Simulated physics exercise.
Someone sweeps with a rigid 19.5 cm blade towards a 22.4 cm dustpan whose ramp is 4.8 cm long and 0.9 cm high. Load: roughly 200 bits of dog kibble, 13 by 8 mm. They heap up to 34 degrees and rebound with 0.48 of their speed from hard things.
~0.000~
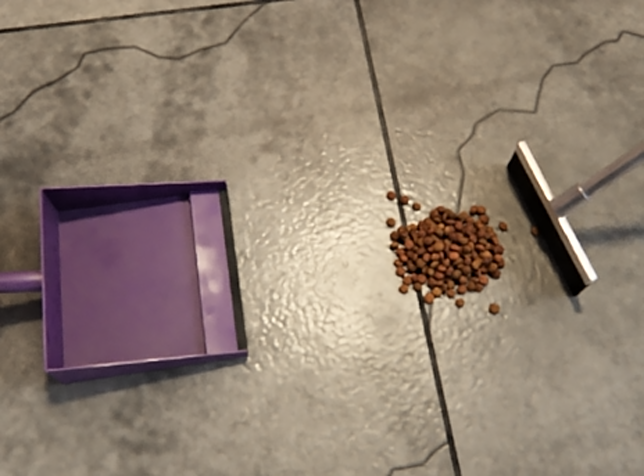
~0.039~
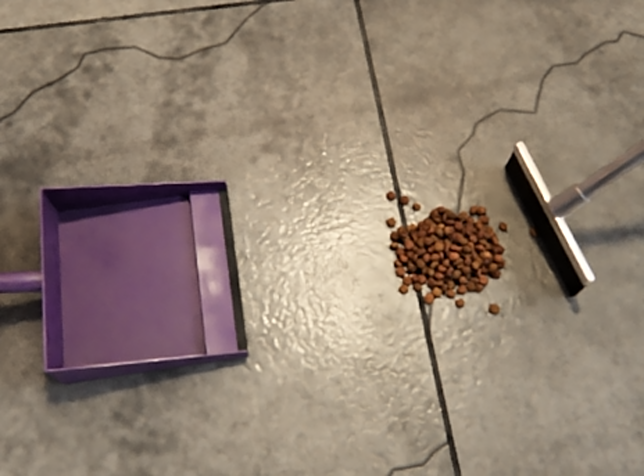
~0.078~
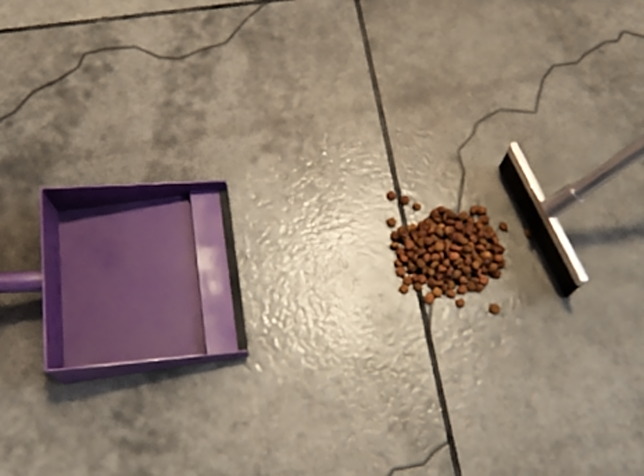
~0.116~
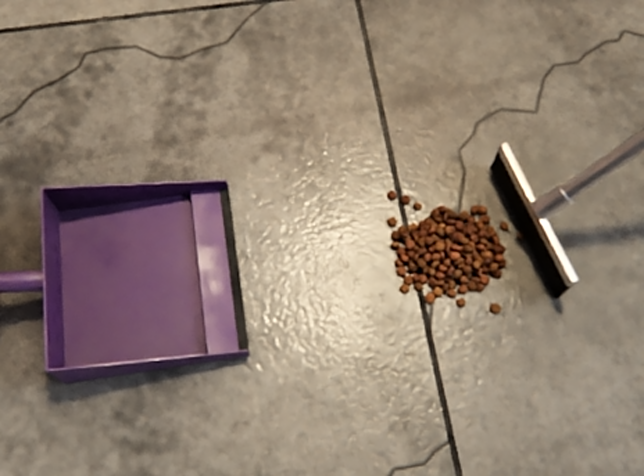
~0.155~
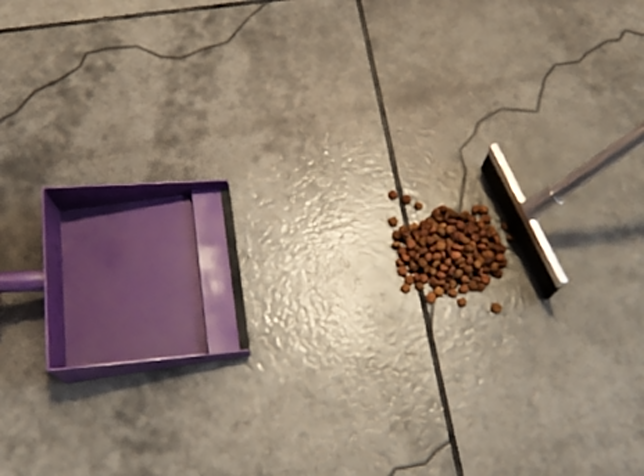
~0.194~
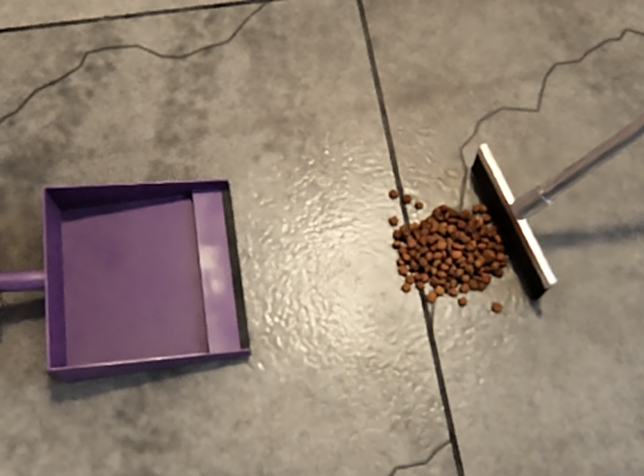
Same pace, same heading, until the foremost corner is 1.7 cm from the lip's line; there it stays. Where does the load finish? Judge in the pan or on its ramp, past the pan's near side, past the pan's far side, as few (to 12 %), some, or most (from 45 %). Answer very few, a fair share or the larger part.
Pan: A fair share, near side: Very few, far side: Very few.
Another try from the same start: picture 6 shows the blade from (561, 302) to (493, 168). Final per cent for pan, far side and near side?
Pan 0, far 0, near 55.
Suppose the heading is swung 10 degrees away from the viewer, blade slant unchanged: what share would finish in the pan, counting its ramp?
In that case some 5 per cent.
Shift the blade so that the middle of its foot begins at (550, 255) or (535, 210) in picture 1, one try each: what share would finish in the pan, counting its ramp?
About 30 and 15 per cent.
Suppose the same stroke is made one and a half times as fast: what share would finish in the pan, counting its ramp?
Then about 25 per cent.
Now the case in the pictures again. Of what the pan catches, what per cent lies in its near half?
Some 40 per cent.
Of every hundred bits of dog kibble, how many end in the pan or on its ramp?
Roughly 20 per cent.
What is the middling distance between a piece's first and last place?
About 26 cm.
After 0.59 s, middle of the blade 20 cm from the lip; 0 % over the lip, far side 0 %, near side 0 %.
Then, at 0.86 s, middle of the blade 10 cm from the lip; 0 % over the lip, far side 0 %, near side 5 %.
After 1.23 s, middle of the blade 4 cm from the lip; 20 % over the lip, far side 0 %, near side 5 %.
By 1.6 s all is still; pan 20 %, near side 5 %, far side 0 %, in front of the lip or behind the blade 75 %.
